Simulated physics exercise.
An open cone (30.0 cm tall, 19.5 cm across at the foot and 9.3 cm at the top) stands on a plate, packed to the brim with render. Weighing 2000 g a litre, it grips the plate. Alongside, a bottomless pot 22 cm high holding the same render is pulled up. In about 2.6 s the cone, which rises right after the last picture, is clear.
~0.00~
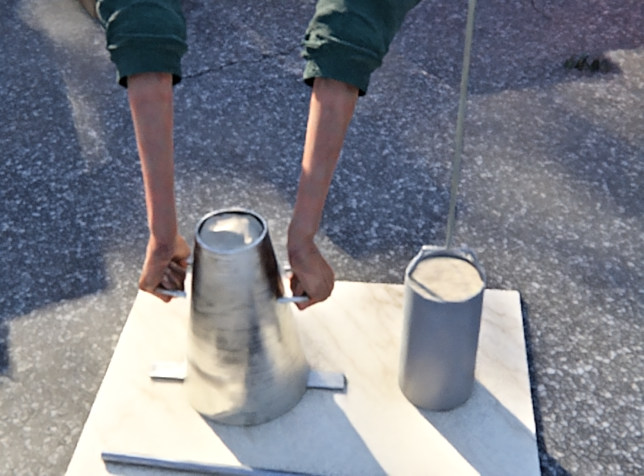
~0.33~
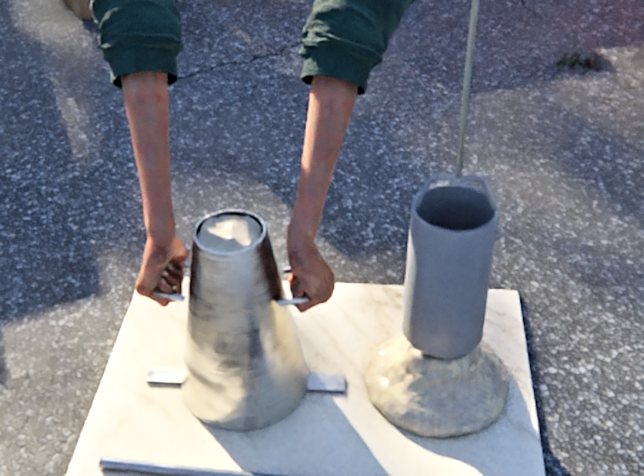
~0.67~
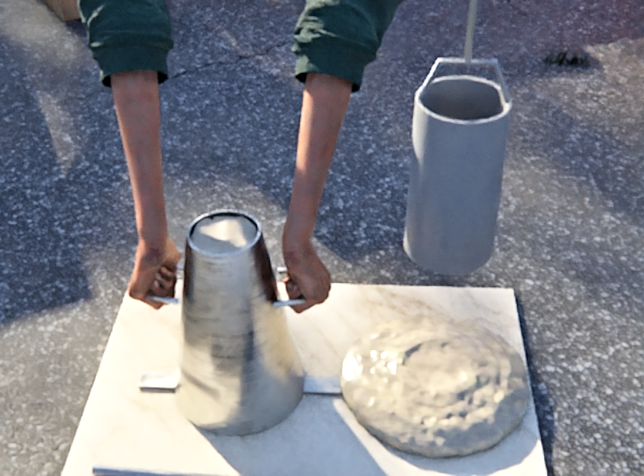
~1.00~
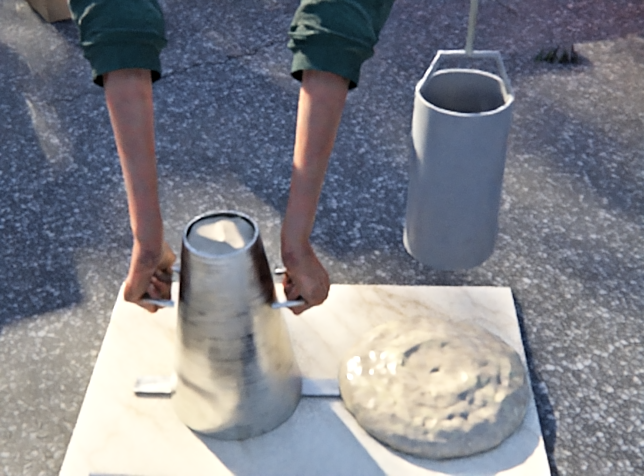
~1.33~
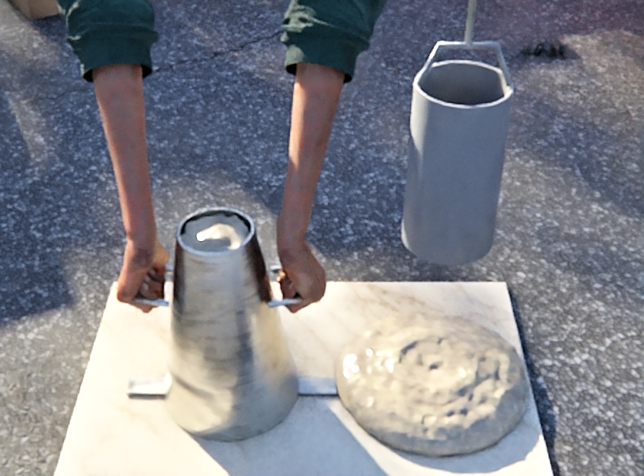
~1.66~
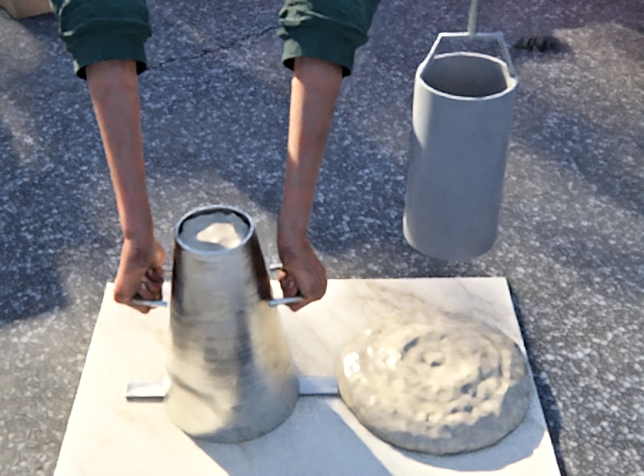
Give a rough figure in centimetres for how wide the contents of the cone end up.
I would say roughly 42 centimetres.
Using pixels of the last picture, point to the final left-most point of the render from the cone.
It sits close to (90, 412) in the last picture.
After 2.3 s, the cone is up 6.8 cm; the render has come down 18 cm to 12 cm and is 36 cm wide.
After 3.0 s, the cone is up 19 cm; the render has come down 24 cm to 6.3 cm and is 42 cm wide.
After 3.6 s, the cone is up 30 cm; the render has come down 24 cm to 6.3 cm and is 42 cm wide.
After 4.4 s, the cone is clear; the render has come down 24 cm to 6.3 cm and is 42 cm wide.
After 5.0 s, at rest, the cone is clear; the render has come down 24 cm to 6.3 cm and is 42 cm wide.
